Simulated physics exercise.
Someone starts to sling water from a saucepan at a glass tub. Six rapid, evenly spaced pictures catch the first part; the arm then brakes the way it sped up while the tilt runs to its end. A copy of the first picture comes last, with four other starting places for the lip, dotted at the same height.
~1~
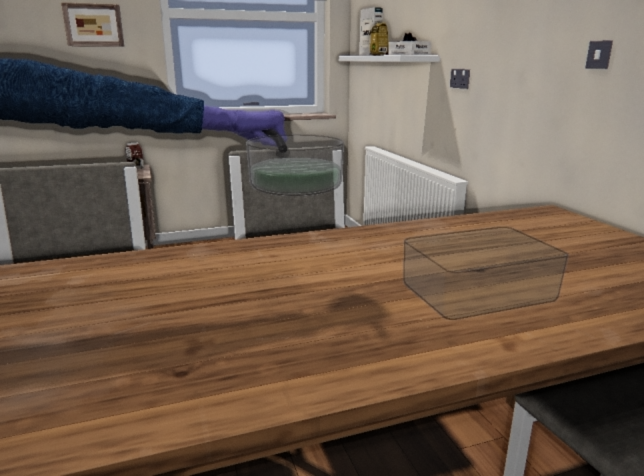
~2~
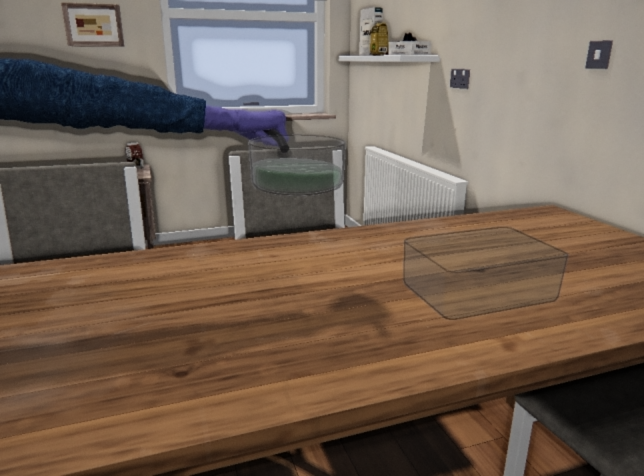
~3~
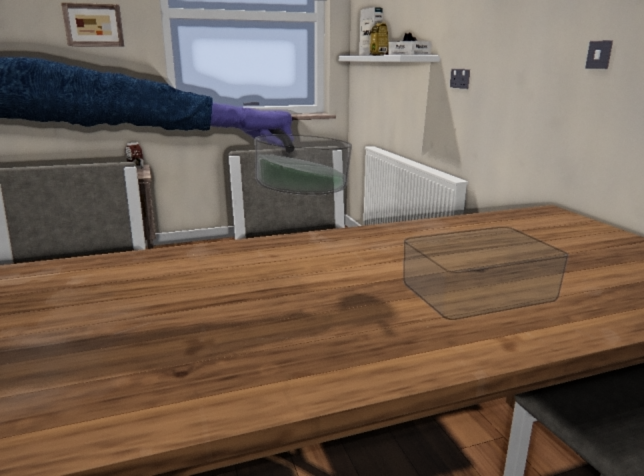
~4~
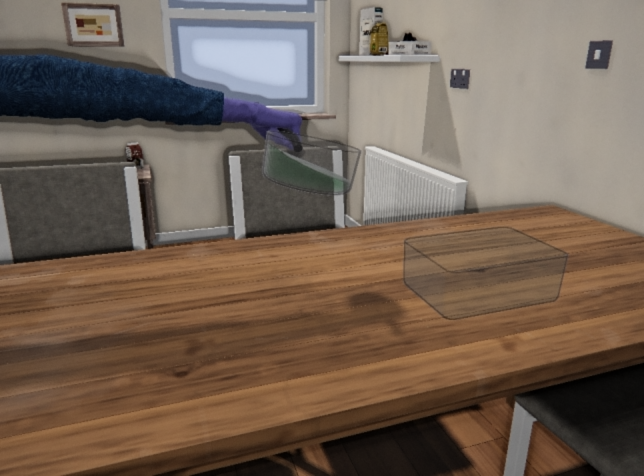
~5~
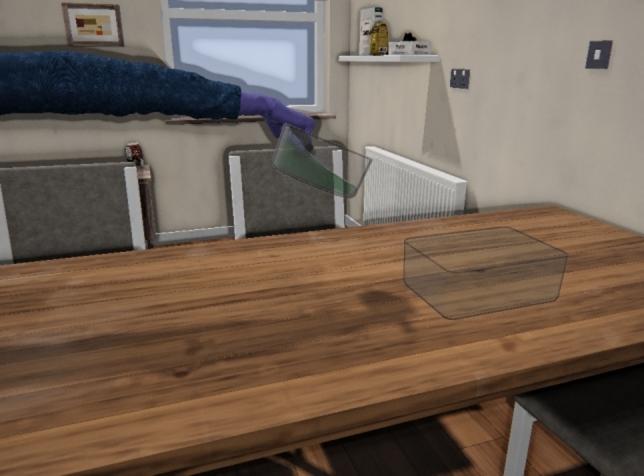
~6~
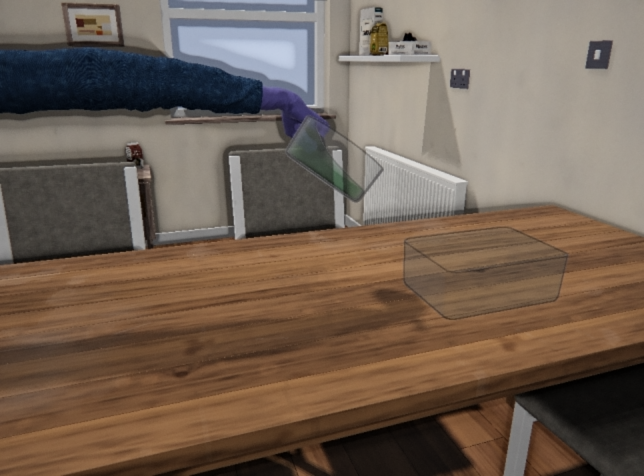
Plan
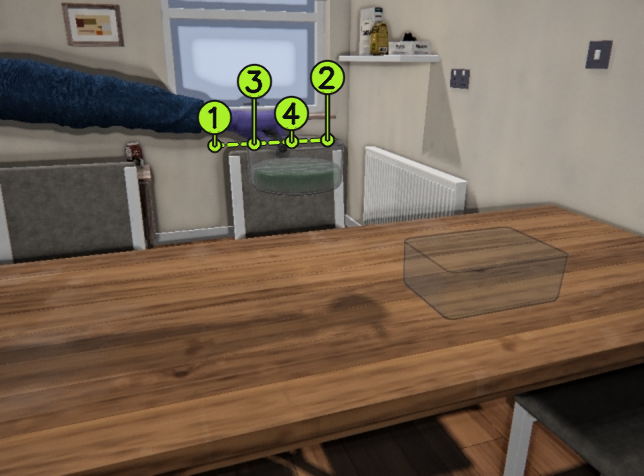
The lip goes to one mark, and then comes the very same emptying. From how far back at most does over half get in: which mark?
The answer is spot 4.
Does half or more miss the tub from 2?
No, not at all.
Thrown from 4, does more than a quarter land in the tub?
Yes.
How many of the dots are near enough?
Two of them.
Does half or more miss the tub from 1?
Yes, it does.
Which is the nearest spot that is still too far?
Spot 3.
In lime, 1 at (214, 145); 2 at (327, 139); 3 at (254, 143); 4 at (291, 141).
With 1, about 5 % lands in the tub, 92 % falls short and 3 % goes beside or beyond.
With 2, about 79 % lands in the tub, 8 % falls short and 13 % goes beside or beyond.
With 3, about 34 % lands in the tub, 59 % falls short and 6 % goes beside or beyond.
With 4, about 68 % lands in the tub, 19 % falls short and 13 % goes beside or beyond.
